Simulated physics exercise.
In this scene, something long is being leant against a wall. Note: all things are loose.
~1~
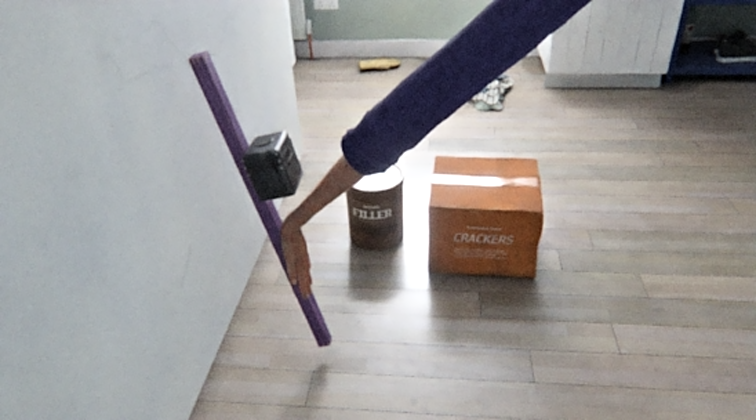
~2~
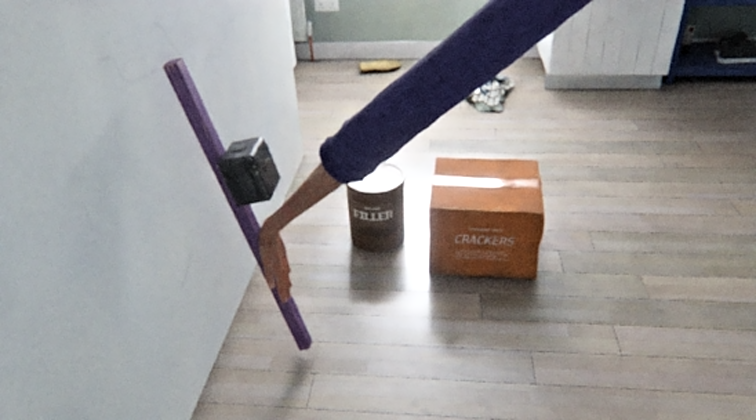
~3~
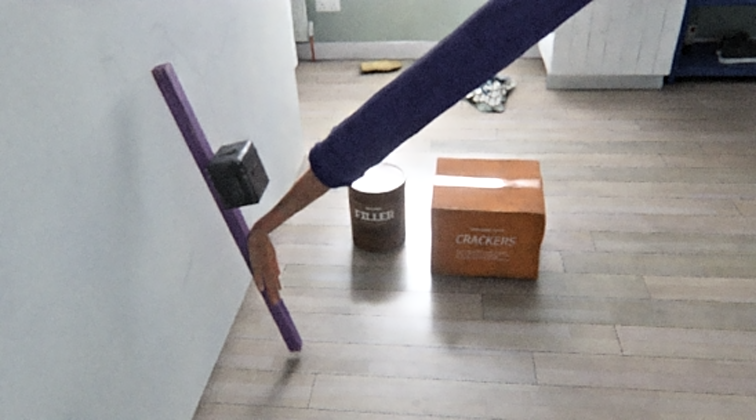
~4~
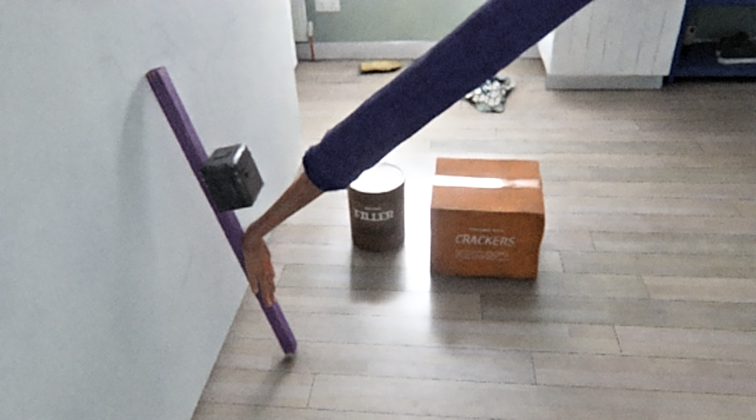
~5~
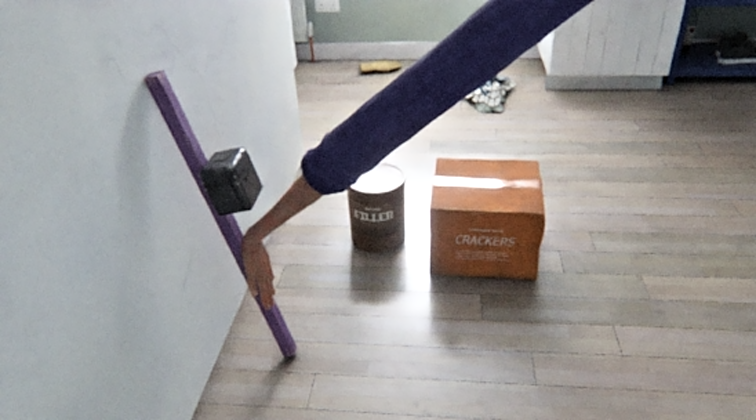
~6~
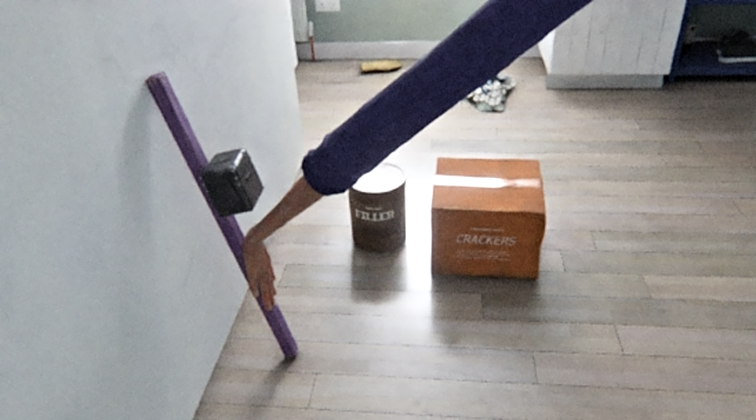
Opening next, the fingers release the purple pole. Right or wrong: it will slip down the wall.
Wrong.
Then, 0.40 s after the last picture, nothing has stirred.
Then, 0.90 s after the last picture, purple pole resting near (233, 235).
At rest, all 3 in place. Seen from the same camera at the end, purple pole near (233, 235). The pole holds.
